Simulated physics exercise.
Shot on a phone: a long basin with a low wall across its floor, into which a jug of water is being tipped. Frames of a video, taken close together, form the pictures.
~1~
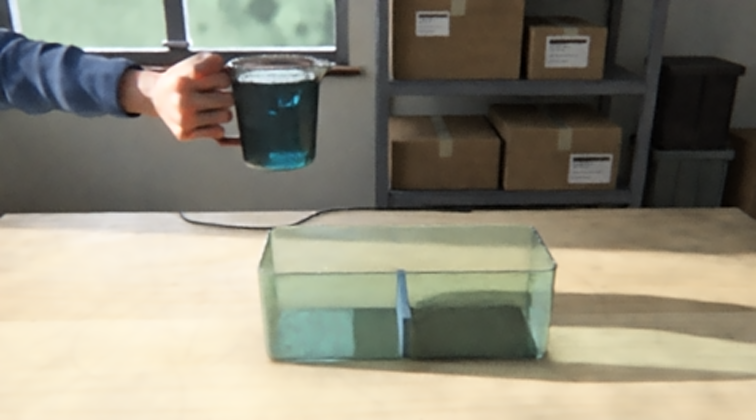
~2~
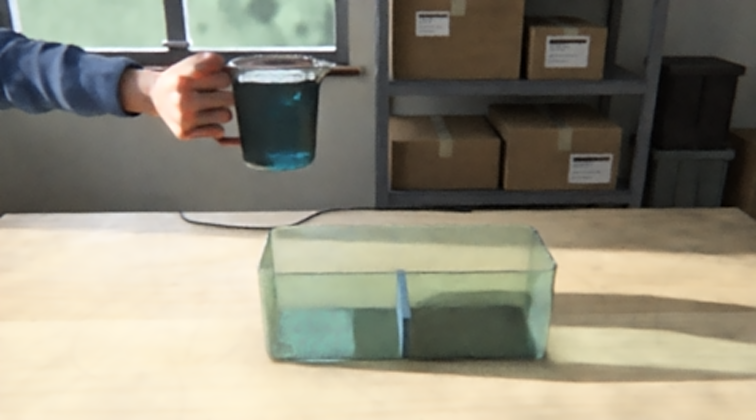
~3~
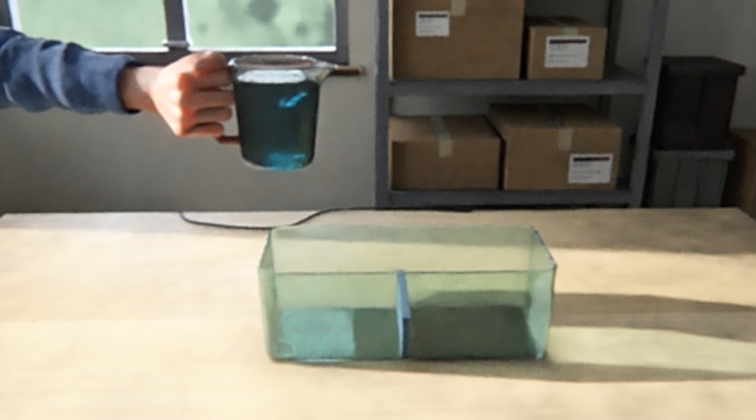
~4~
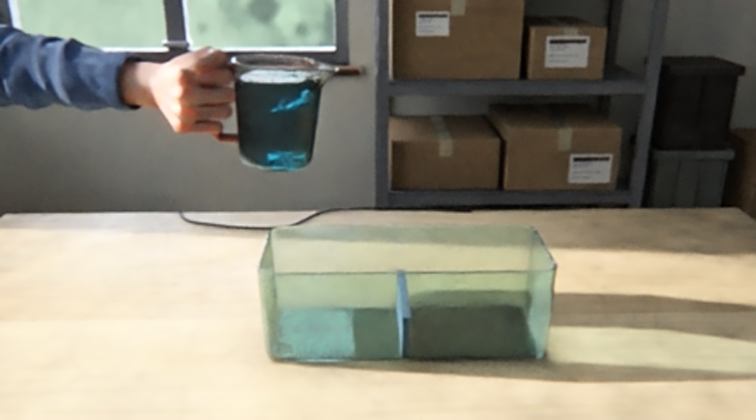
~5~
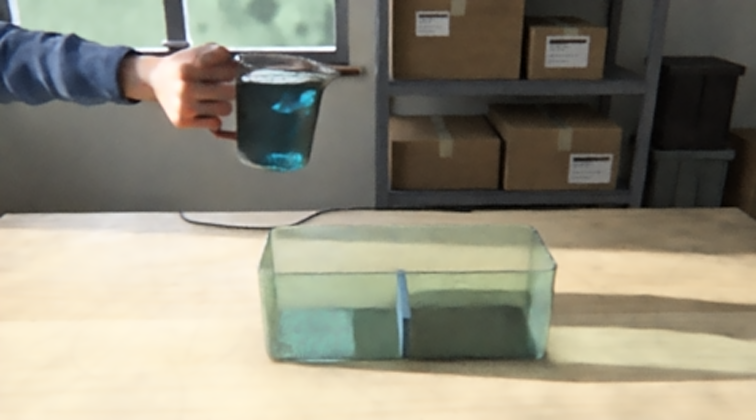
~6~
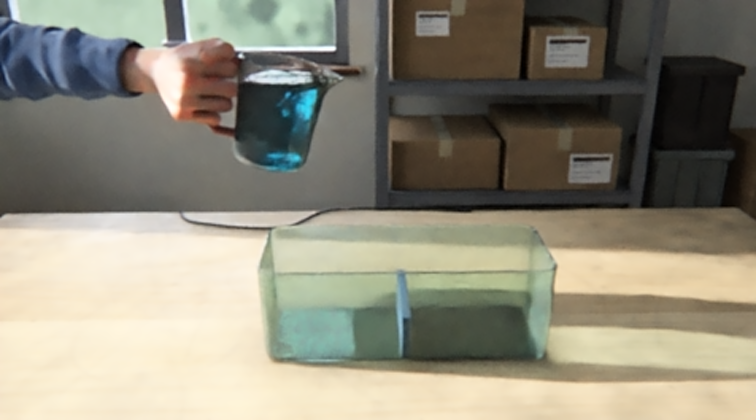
A hand holding a glass jug of blue water above a divided glass basin, slowly tilting it slightly to the right.
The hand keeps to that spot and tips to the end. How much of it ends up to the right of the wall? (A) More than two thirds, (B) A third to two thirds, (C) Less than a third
A third to two thirds (B).
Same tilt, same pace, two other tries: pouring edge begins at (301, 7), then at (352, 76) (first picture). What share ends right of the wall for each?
Near 5 in a hundred first, near 70 in a hundred second.
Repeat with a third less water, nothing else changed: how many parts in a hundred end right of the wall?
Close to 10 per cent, more or less.
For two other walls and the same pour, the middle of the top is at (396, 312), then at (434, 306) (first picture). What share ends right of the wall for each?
The first placement leaves close to 65 per cent, the second close to 5 per cent.
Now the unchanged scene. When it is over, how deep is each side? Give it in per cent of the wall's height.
Once it settles, the left reaches around 30 and the right around 20.
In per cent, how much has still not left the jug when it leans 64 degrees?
Around 80 percent remains.
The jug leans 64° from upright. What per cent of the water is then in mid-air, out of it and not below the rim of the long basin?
Around 15 in a hundred, more or less.
A moment on, the jug is tipped part way and 79 per cent is still to pour, 1 is left of the wall and 2 right of it.
Next, the jug is tipped on its side and 28 per cent is still to pour, 15 is left of the wall and 33 right of it.
Then the jug is tipped right over and 2 per cent is still to pour, 50 is left of the wall and 43 right of it.
Later the jug is tipped right over and 0 per cent is still to pour, 55 is left of the wall and 44 right of it.
At rest 55 per cent lies left of the wall, 44 right of it and 2 outside.
